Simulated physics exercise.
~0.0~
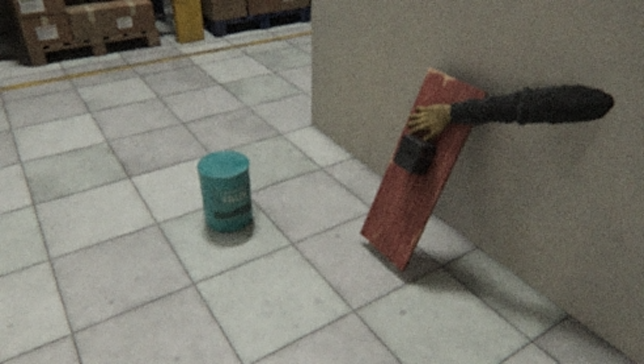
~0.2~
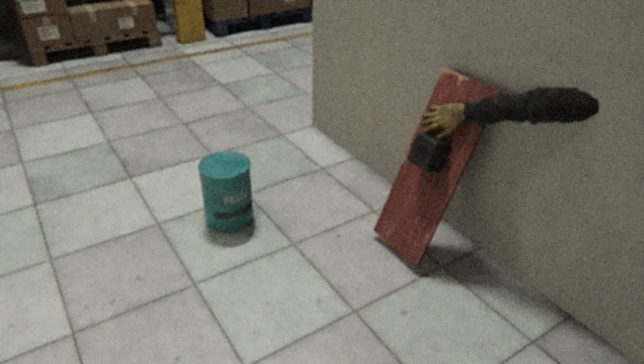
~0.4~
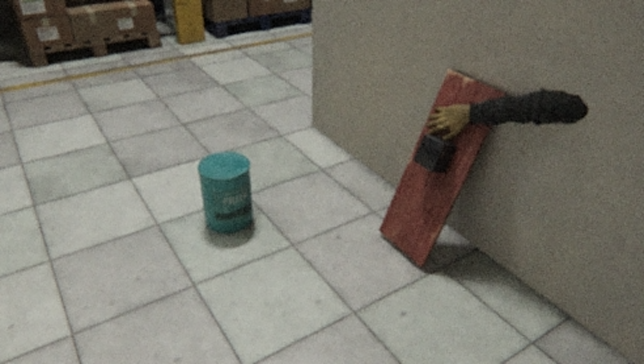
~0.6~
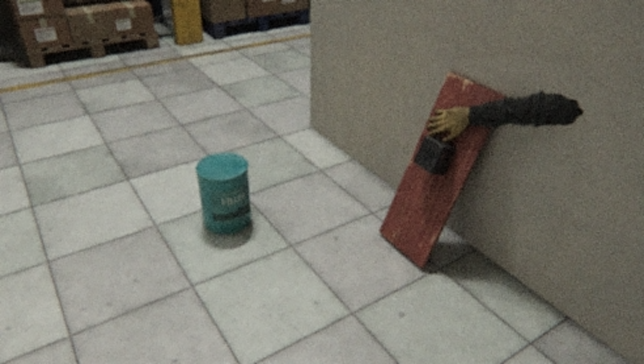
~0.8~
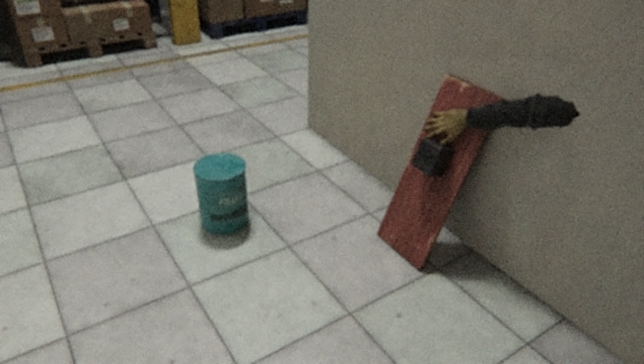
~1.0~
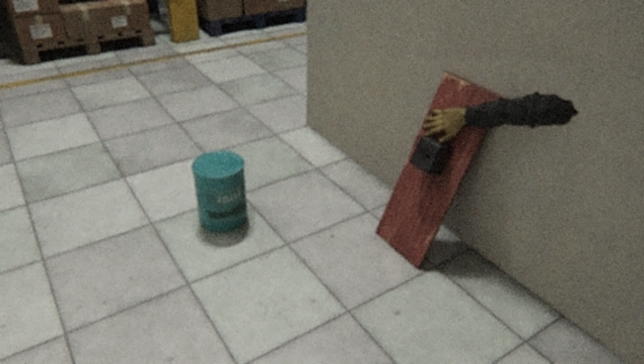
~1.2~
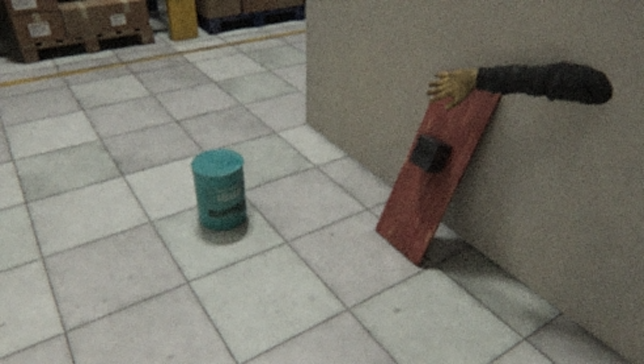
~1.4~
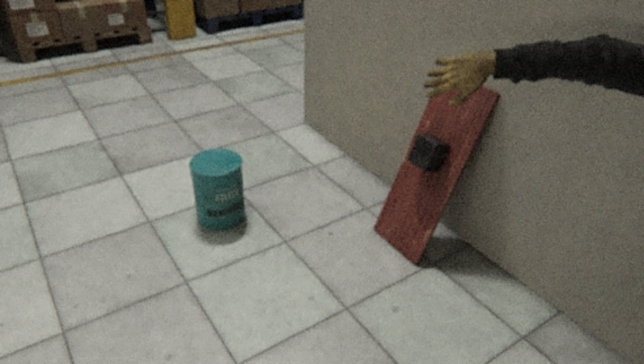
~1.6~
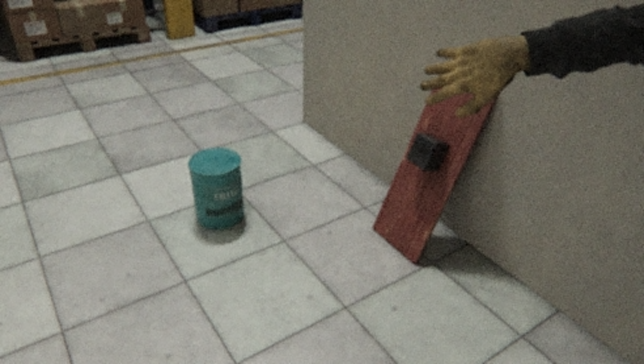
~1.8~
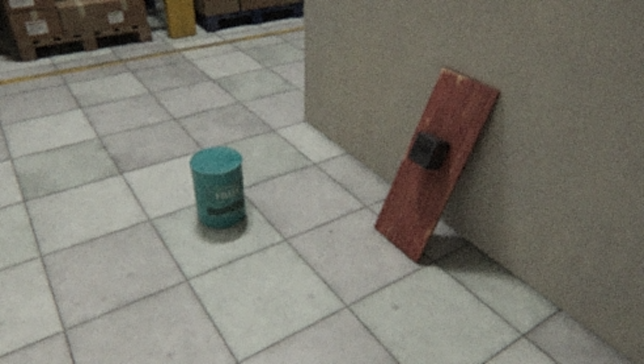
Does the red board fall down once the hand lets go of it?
No, the red board does not fall. It stays leaning against the wall after the hand draws away.
